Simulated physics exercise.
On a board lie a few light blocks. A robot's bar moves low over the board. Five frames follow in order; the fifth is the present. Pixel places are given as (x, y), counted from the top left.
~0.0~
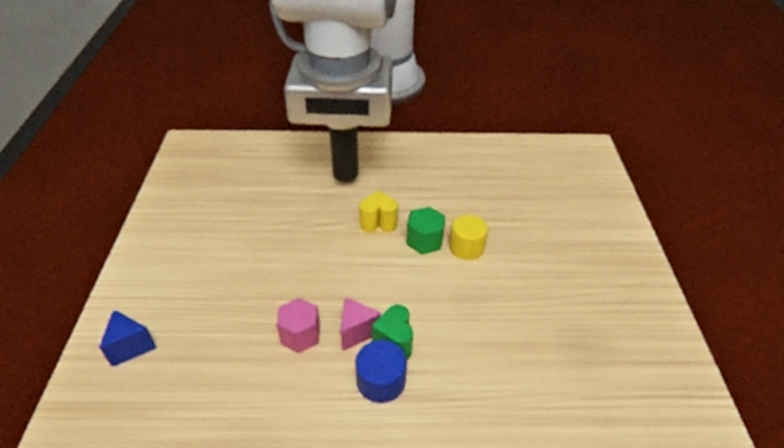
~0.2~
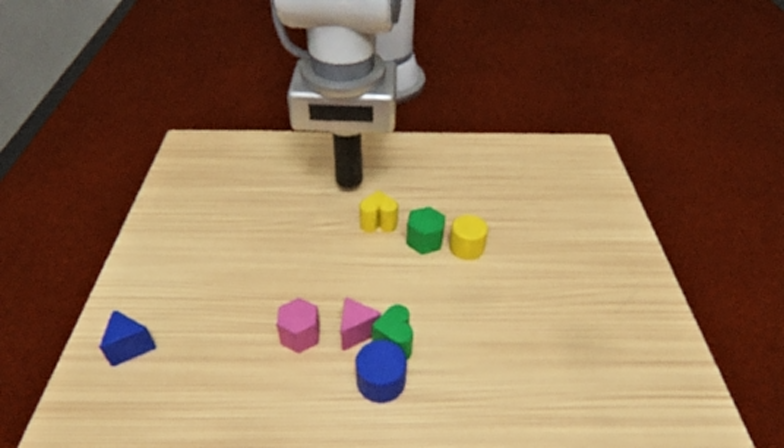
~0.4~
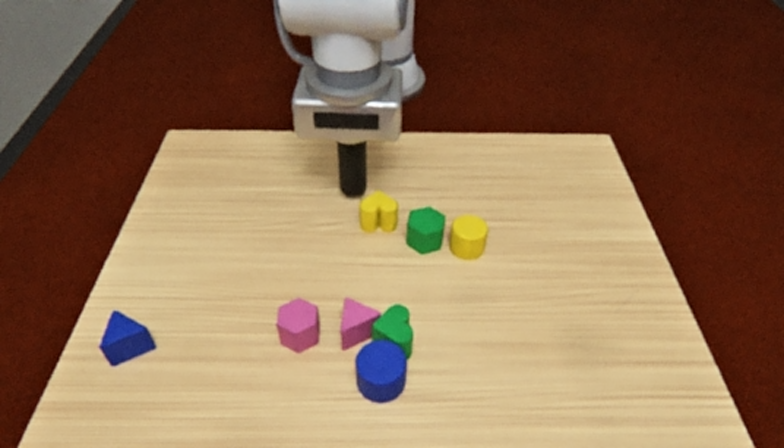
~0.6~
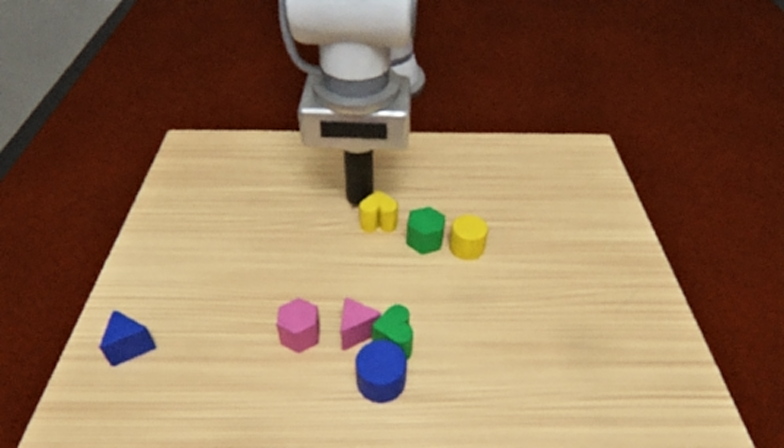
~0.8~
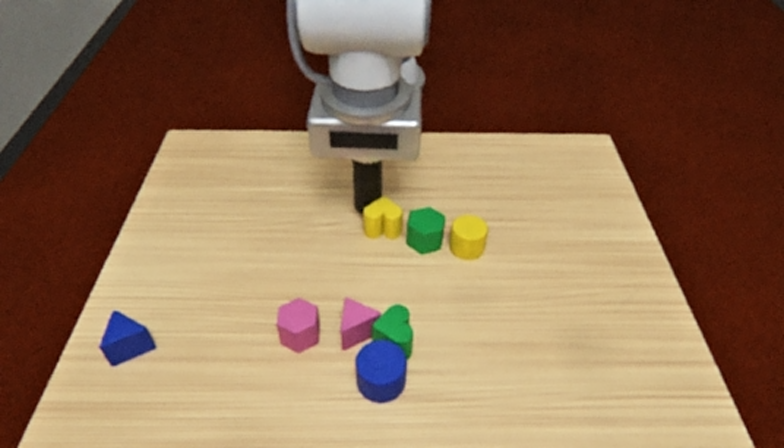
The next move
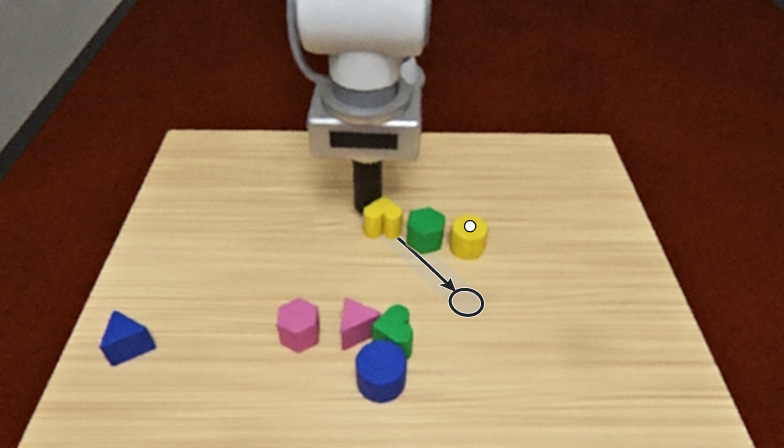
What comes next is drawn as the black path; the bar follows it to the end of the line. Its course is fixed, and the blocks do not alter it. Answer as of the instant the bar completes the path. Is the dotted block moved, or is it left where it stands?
Here's my answer: The dotted block gets displaced.
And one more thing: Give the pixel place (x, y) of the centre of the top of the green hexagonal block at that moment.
At the end it should sit near (466, 238).
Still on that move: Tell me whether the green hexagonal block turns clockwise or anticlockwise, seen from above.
Top view: Counterclockwise.
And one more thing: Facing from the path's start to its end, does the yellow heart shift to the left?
The answer is no.
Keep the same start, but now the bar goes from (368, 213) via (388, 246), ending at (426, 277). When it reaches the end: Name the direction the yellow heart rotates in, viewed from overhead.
From above, the yellow heart will be seen to turn clockwise.
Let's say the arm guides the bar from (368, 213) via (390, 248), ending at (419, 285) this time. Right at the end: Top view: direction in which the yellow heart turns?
Its rotation is clockwise.
The line goes straight from (368, 213) to (466, 302); the dot is on the yellow circular block.
What follows on the original path. One third of the way, bar at (400, 233); yellow heart at (405, 240), turned 35° clockwise; green hexagonal block at (436, 224), turned 30° anticlockwise; yellow circular block at (475, 227).
Two thirds of the way, bar at (433, 262); yellow heart at (419, 269), turned 80° clockwise; green hexagonal block at (463, 235), turned 100° anticlockwise; yellow circular block at (495, 224).
At the end, bar at (468, 295); yellow heart at (419, 272), turned 90° clockwise; green heart unmoved; green hexagonal block at (466, 238), turned 115° anticlockwise; yellow circular block at (496, 224).
